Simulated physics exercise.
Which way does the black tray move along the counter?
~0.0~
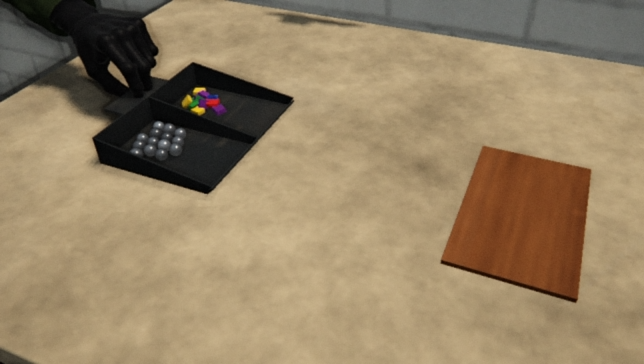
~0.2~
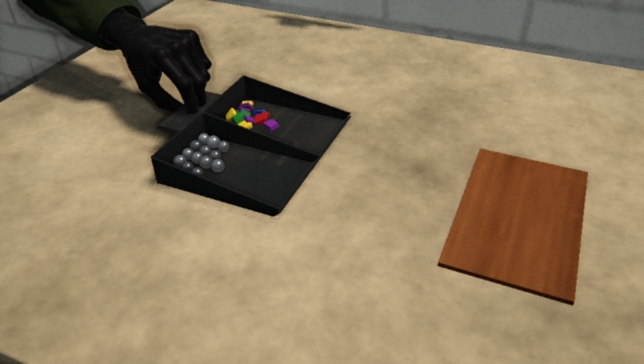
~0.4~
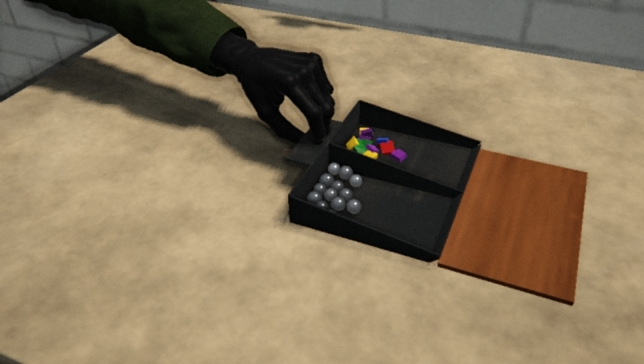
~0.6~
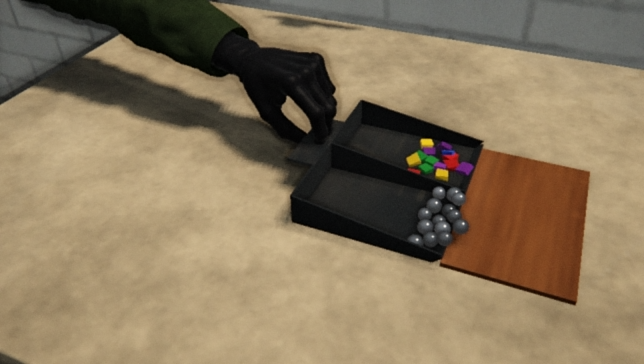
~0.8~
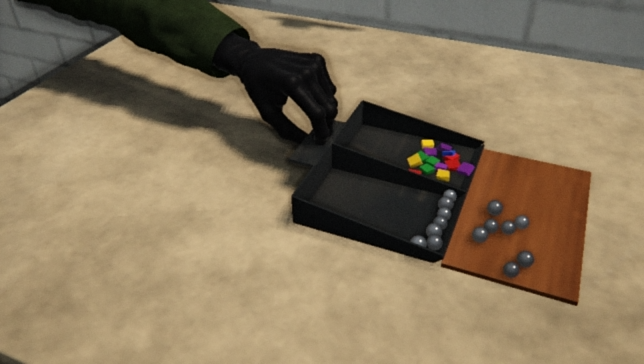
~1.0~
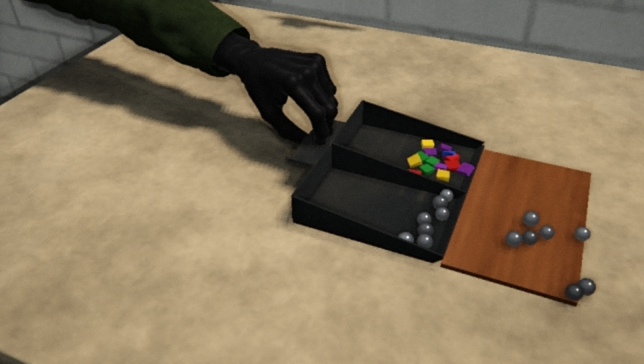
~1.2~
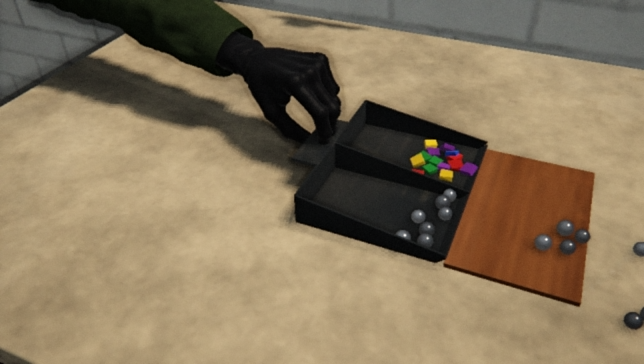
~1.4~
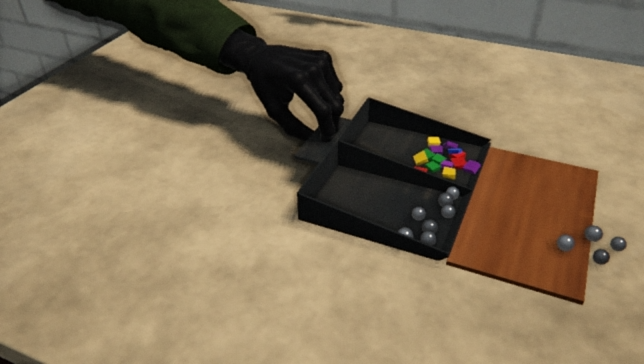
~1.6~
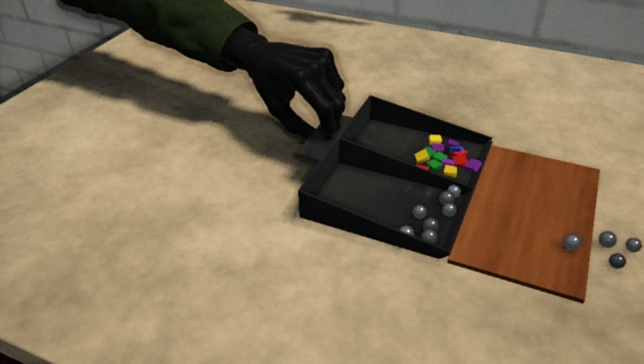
The tray moves to the right, towards the flat brown board.
